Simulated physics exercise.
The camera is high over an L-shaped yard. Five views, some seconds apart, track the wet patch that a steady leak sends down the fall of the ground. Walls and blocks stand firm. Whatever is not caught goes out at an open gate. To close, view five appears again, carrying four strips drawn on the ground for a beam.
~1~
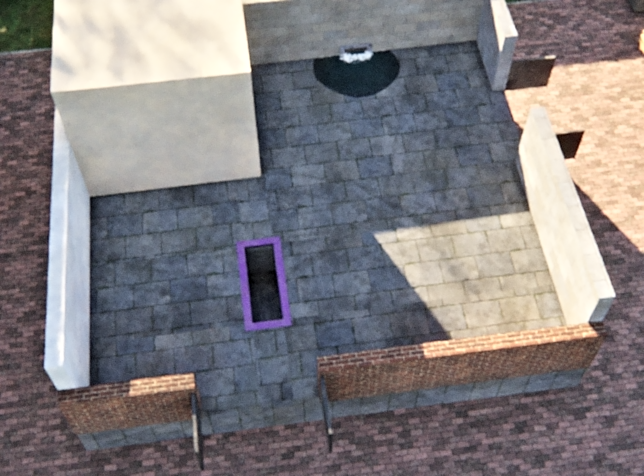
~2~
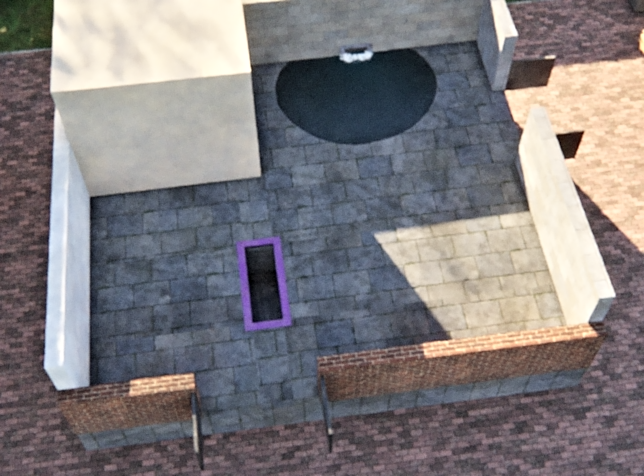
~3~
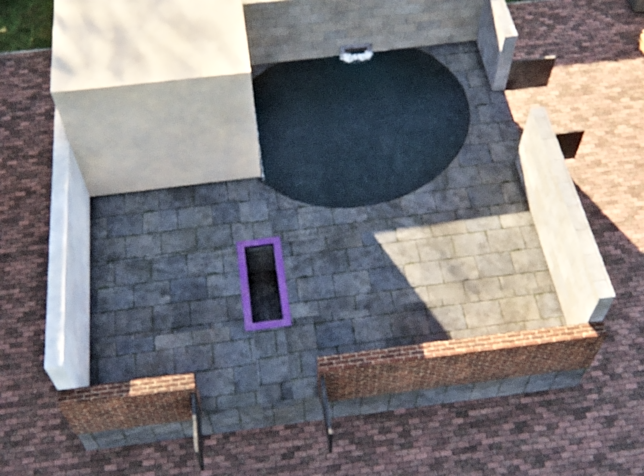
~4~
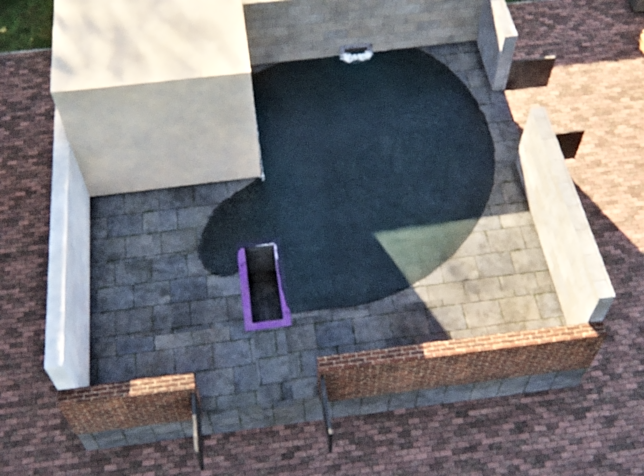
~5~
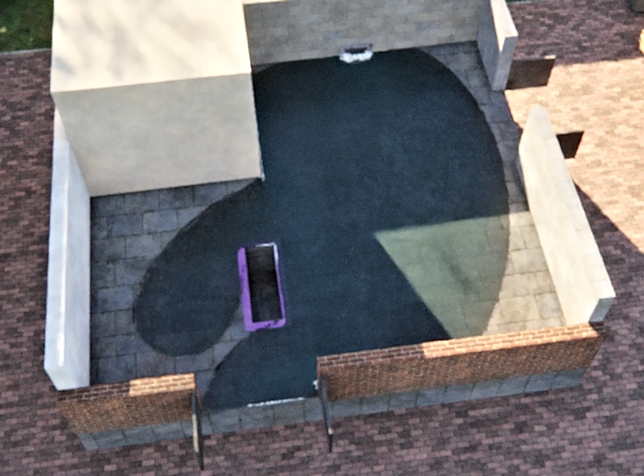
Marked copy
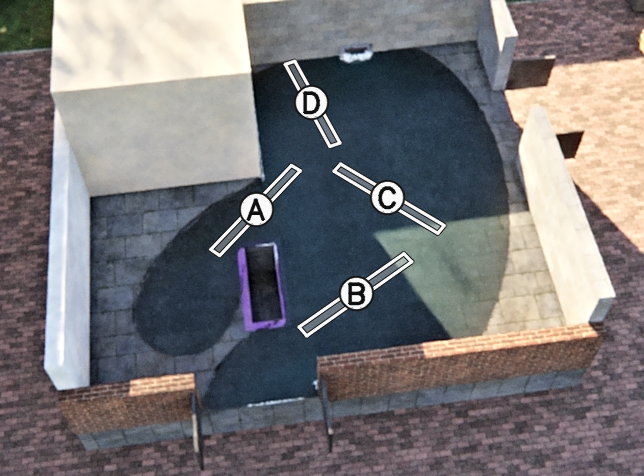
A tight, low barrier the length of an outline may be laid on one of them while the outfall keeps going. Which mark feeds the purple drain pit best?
B.
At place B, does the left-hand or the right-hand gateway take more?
The left one.
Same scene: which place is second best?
The answer is C.
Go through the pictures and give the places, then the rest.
The first picture shows outfall at (356, 50); purple drain pit at (263, 282); open gate at (259, 389); open gate at (503, 125); 3 % of the ground under water, visible out to (389, 83); purple drain pit still dry.
In the second picture, 13 % of the ground under water, visible out to (356, 140); purple drain pit still dry.
In the third picture, 28 % of the ground under water, visible out to (334, 203); purple drain pit still dry.
In the fourth picture, 48 % of the ground under water, visible out to (311, 304); purple drain pit taking water.
In the fifth picture, 66 % of the ground under water, visible out to (170, 343); purple drain pit taking water.
In white, A from (215, 252) to (295, 168); B from (302, 331) to (407, 257); C from (337, 167) to (441, 229); D from (290, 62) to (334, 144).
For place A, about 22 % of the stream goes into the purple drain pit, about 77 % out by the gates.
For place B, about 60 % of the stream goes into the purple drain pit, about 39 % out by the gates.
For place C, about 33 % of the stream goes into the purple drain pit, about 66 % out by the gates.
For place D, about 18 % of the stream goes into the purple drain pit, about 81 % out by the gates.
